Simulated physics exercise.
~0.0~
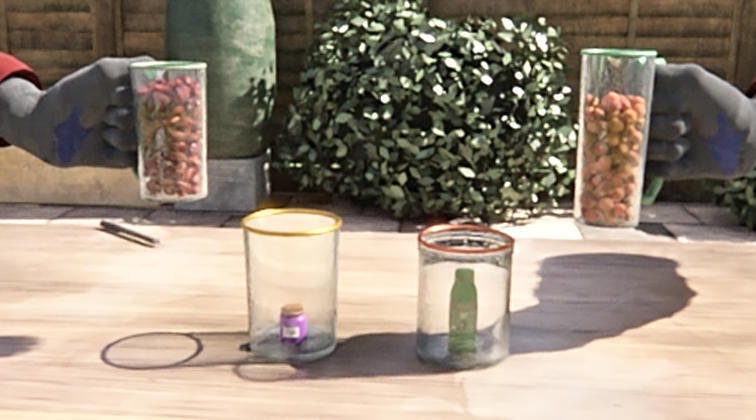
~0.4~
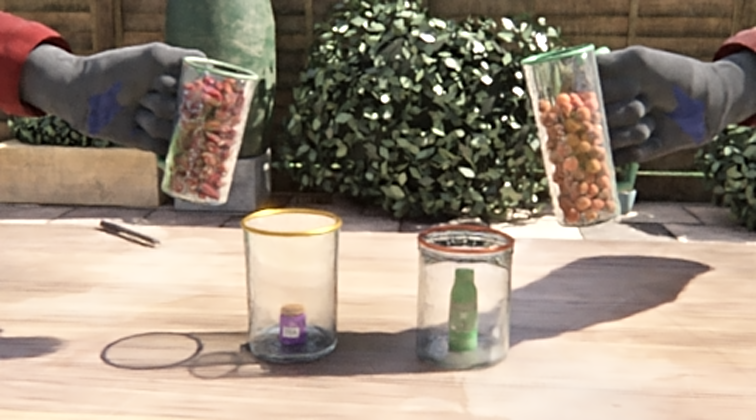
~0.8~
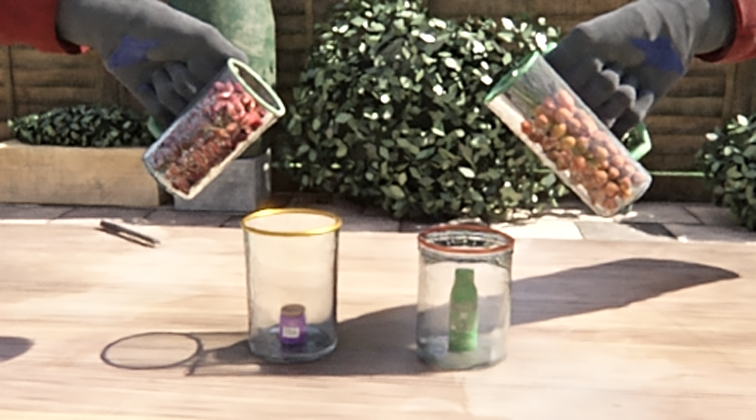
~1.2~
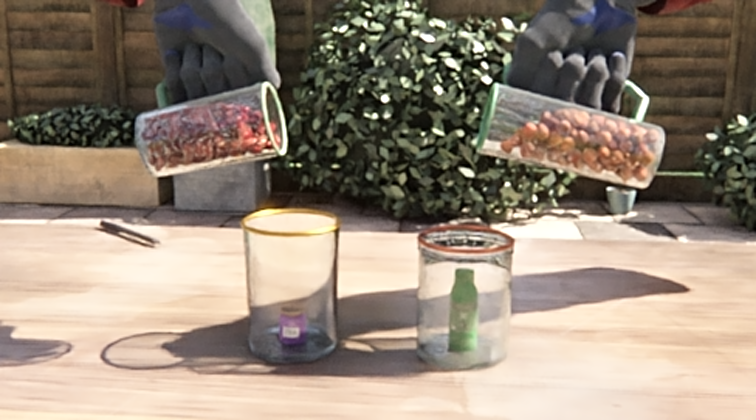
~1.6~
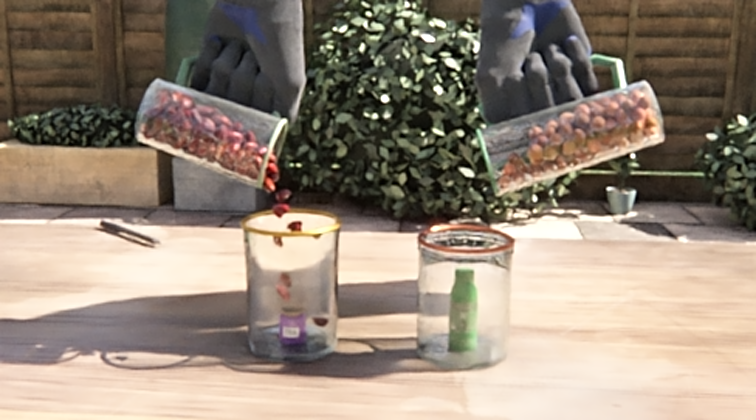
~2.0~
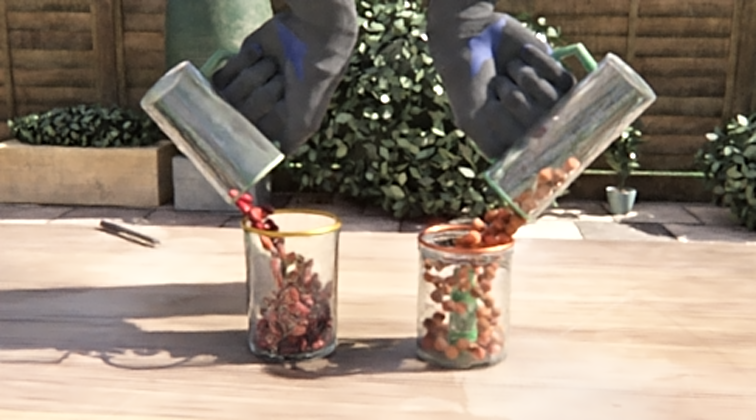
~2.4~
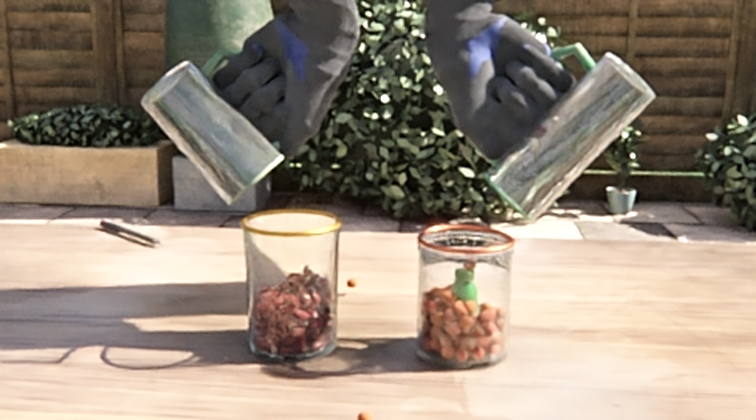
In the video, two gloved hands tilt cups of reddish and orange-brown pieces over two clear containers, pouring the left first. The left fill covers a small purple jar, while a green bottle stays partly visible on the right and two stray pieces lie on the table.
